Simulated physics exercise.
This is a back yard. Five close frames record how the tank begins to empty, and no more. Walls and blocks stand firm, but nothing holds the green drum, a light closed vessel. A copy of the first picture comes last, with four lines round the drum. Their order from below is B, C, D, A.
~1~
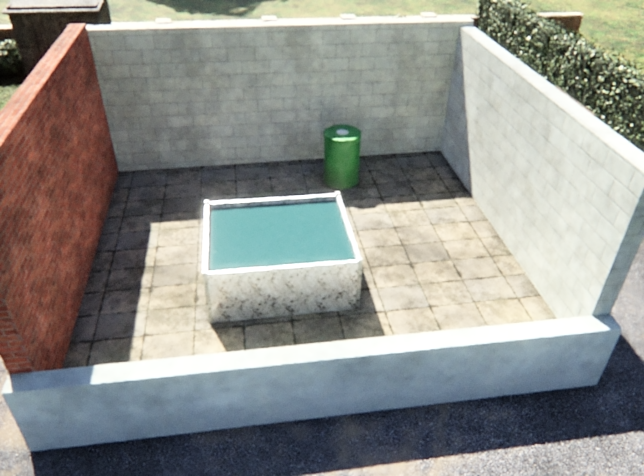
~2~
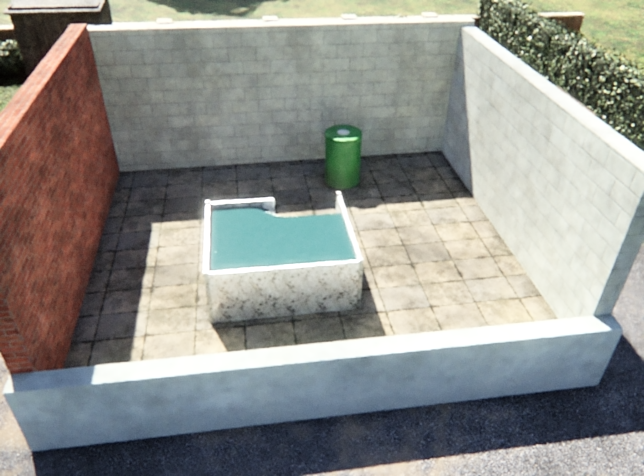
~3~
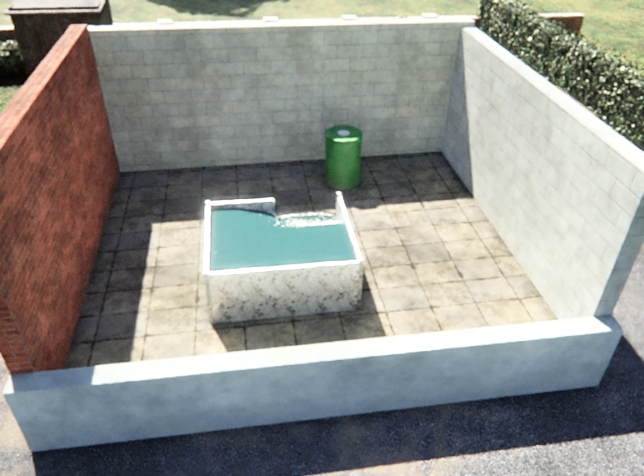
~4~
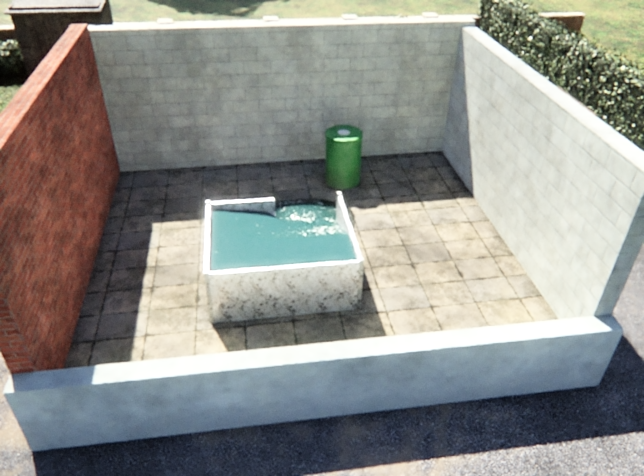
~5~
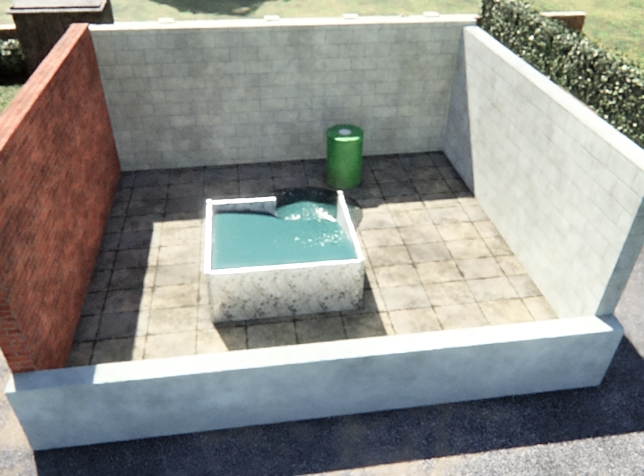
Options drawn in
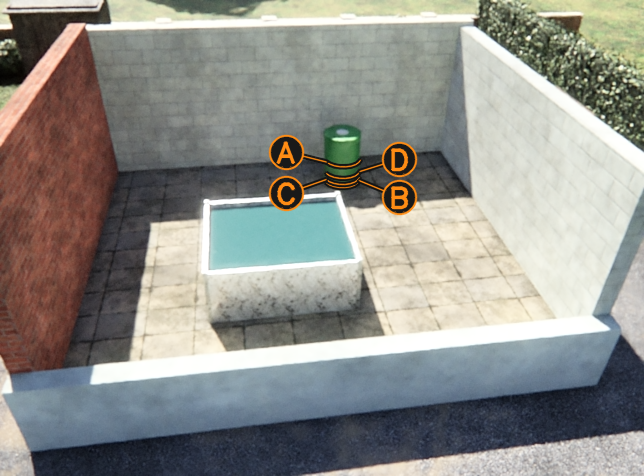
A square, pale stone tank full of blue-green water stands in a paved back yard, seen from above by a camera that stays still. A red brick wall runs along the left, pale walls close the other sides, and a green drum stands behind the tank near the back wall. Part of the tank's rear rim disappears, the water surface breaks into ripples there, and a dark wet patch spreads across the paving behind it toward the drum.
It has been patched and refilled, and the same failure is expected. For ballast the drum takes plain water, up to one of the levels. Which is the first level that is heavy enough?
Line A just does it.
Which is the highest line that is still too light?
That is line D.
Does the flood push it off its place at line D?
Yes.
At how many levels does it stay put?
One.
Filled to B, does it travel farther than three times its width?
Yes, clearly.
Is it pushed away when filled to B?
Yes, it does.
On the marked copy, A at (345, 166); B at (344, 187); C at (344, 184); D at (345, 178); from the bottom up B, C, D, A.
If A is chosen, it does not move.
If B is chosen, it is pushed about 6 times its own width away.
If C is chosen, it is pushed about 4 times its own width away.
If D is chosen, it is pushed about its own width away.
